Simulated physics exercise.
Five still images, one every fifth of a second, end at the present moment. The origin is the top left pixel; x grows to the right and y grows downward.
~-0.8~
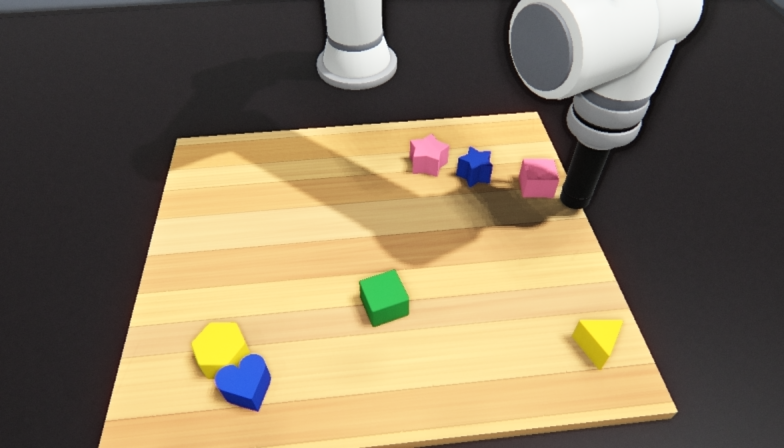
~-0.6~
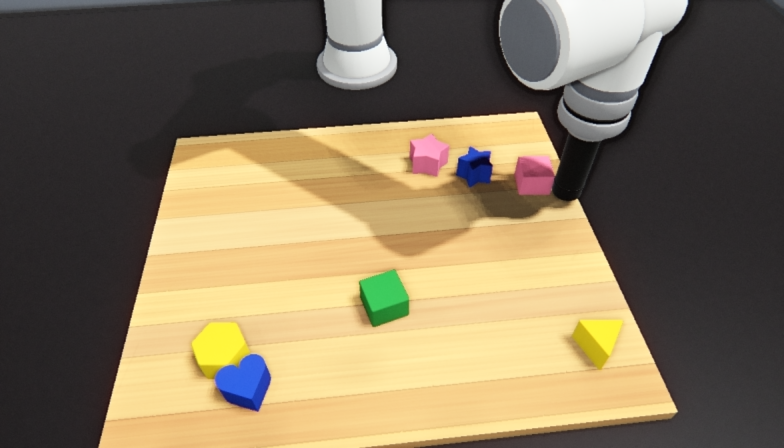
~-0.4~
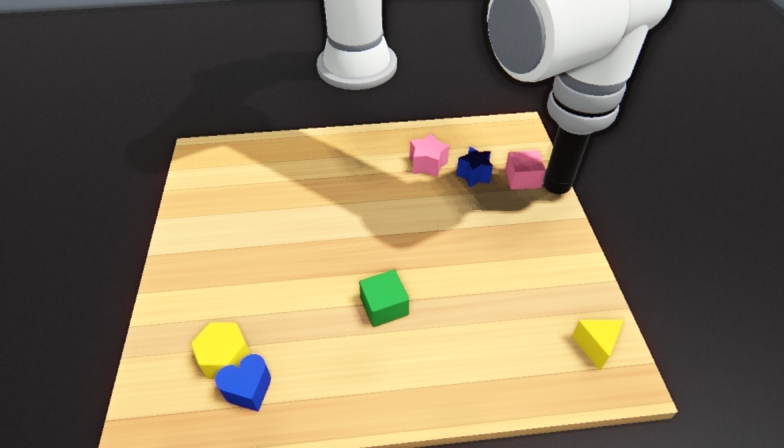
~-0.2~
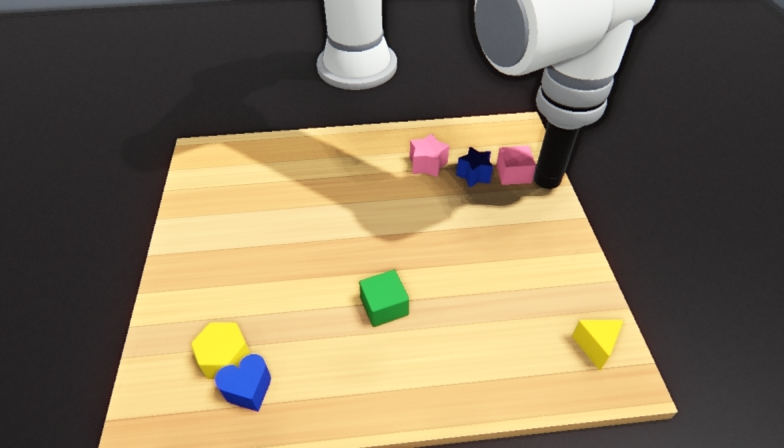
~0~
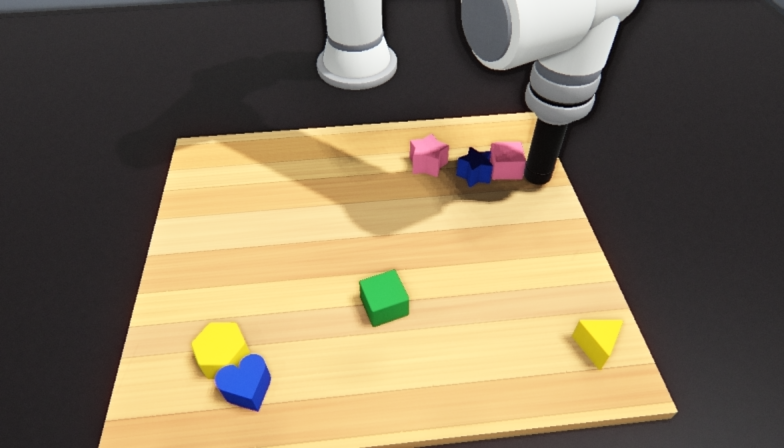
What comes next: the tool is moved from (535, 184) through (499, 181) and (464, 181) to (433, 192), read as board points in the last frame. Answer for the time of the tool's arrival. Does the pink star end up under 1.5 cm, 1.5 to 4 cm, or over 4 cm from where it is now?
It ends 1.5 to 4 cm from its spot.
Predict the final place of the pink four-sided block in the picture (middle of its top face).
At (485, 141).
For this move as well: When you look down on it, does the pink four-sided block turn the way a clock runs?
Yes.
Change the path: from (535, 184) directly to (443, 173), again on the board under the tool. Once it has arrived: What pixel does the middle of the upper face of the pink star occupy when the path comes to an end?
Pixel (393, 141).
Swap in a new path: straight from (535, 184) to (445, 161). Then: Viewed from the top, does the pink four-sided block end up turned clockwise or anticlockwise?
It turns round clockwise.
The first path, step by step. One third of the way, tool at (499, 173); blue star at (464, 155), turned 45° anticlockwise; pink four-sided block at (489, 143), turned 55° clockwise.
Two thirds of the way, tool at (464, 173); pink star at (416, 143), turned 30° clockwise; blue star at (440, 156), turned 50° anticlockwise; pink four-sided block at (485, 141), turned 80° clockwise.
At the end, tool at (433, 184); pink star at (405, 140), turned 50° clockwise; blue star at (418, 159), turned 20° anticlockwise; pink four-sided block at (485, 141), turned 80° clockwise.
